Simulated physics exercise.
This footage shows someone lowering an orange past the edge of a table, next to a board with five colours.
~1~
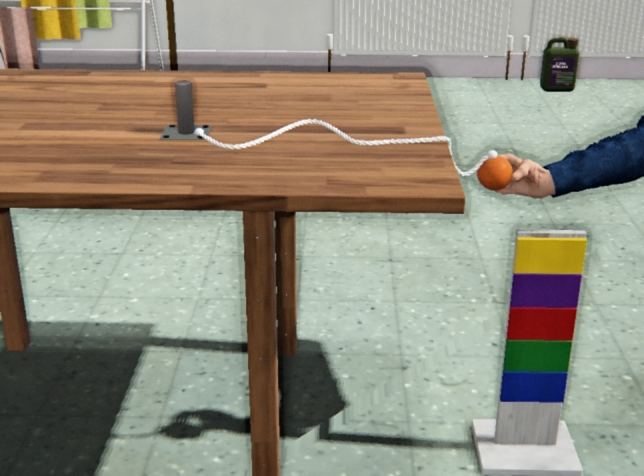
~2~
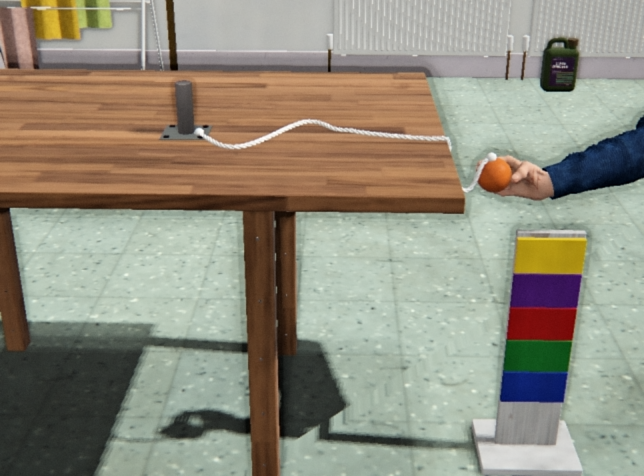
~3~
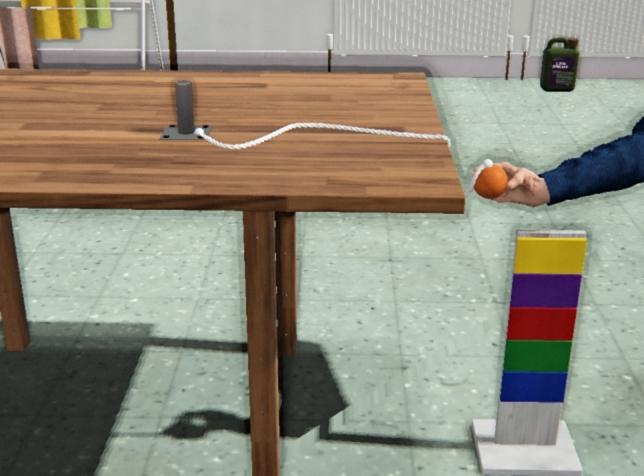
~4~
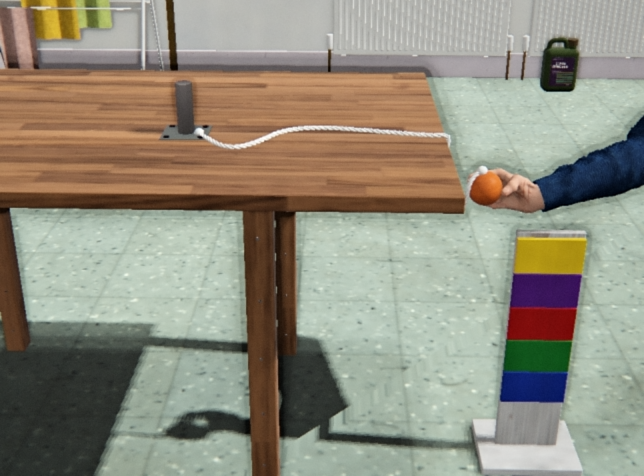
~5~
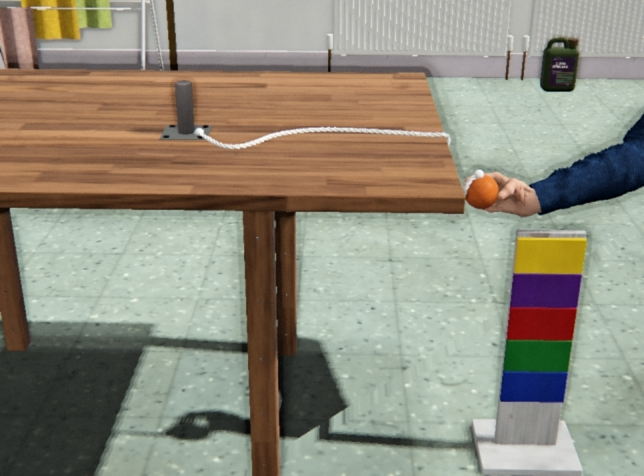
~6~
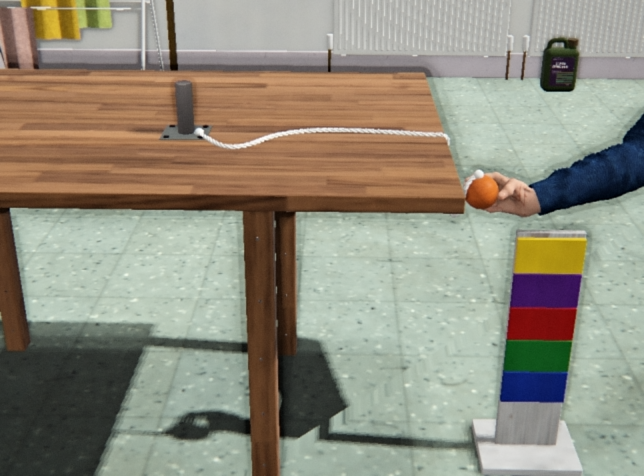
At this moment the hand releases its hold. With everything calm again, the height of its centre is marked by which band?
By the red band.
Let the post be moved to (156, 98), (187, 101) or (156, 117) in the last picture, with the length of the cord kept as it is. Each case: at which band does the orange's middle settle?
Answer, in order: Yellow, purple, purple.
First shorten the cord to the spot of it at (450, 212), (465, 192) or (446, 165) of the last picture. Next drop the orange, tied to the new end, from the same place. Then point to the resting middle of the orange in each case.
The three tries give approximately (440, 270), (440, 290) and (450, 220).
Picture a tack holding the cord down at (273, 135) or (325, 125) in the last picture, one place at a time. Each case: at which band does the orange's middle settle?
First try purple, second try yellow.
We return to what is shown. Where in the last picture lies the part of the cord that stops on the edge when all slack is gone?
That would be the bit at (401, 133).
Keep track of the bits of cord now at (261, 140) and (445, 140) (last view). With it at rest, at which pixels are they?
(294, 132), then (443, 177).
Soon after, orange near (418, 303); level with purple.
Then, orange near (445, 313); level with red.
At rest, orange near (438, 315); level with red. The red one.
